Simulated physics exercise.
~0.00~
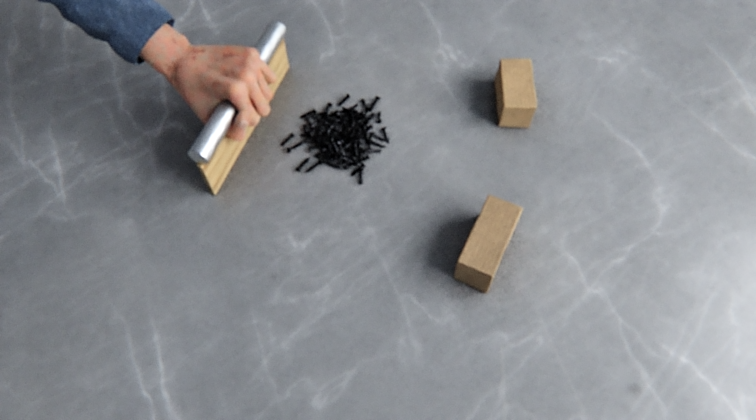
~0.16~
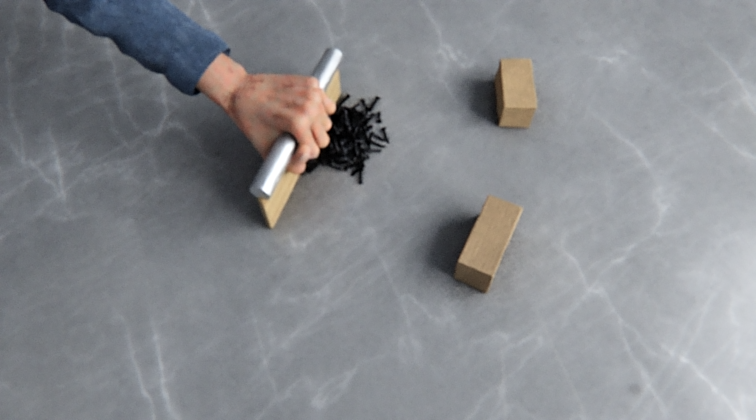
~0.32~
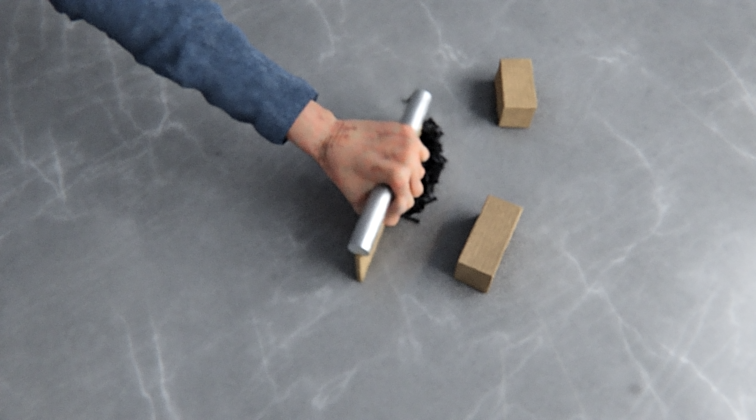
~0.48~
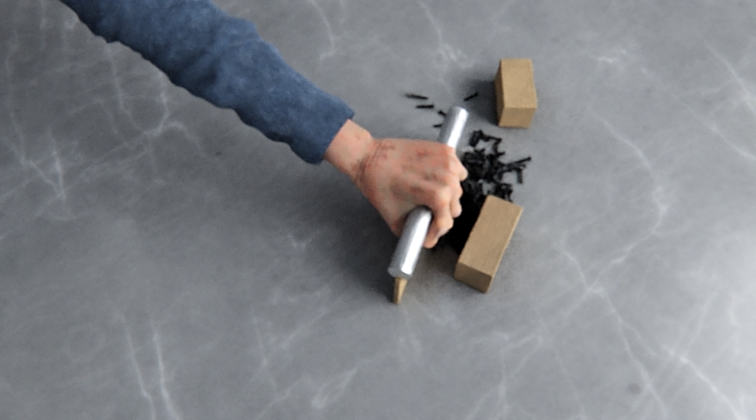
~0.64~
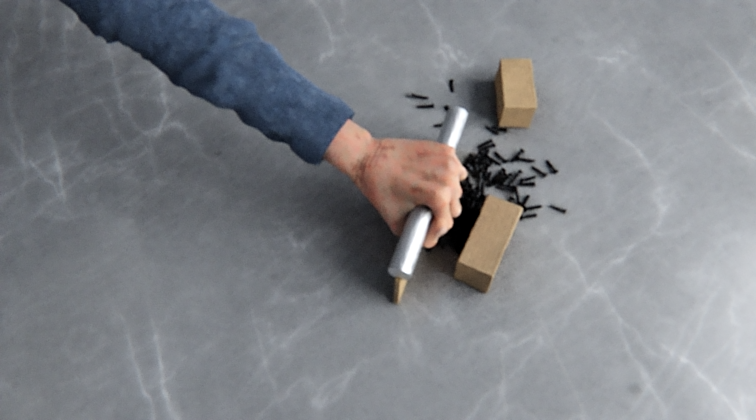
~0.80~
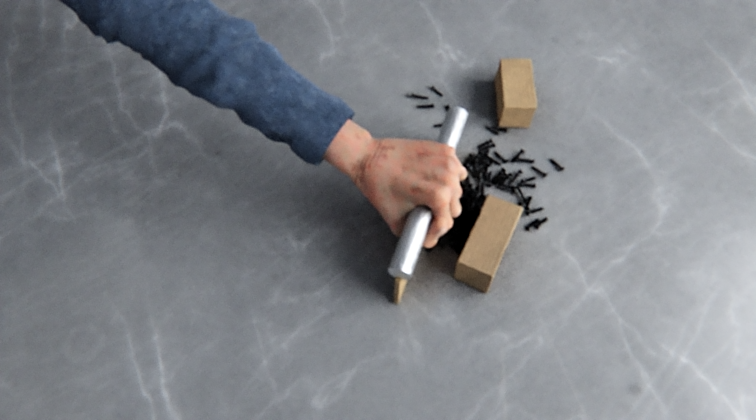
In this clip, a hand holding a wooden scraper with a metal handle pushes a pile of black screws rightward and down across a gray marbled surface toward two brown blocks, then stops, leaving most screws before the blocks and some in or past the gap.
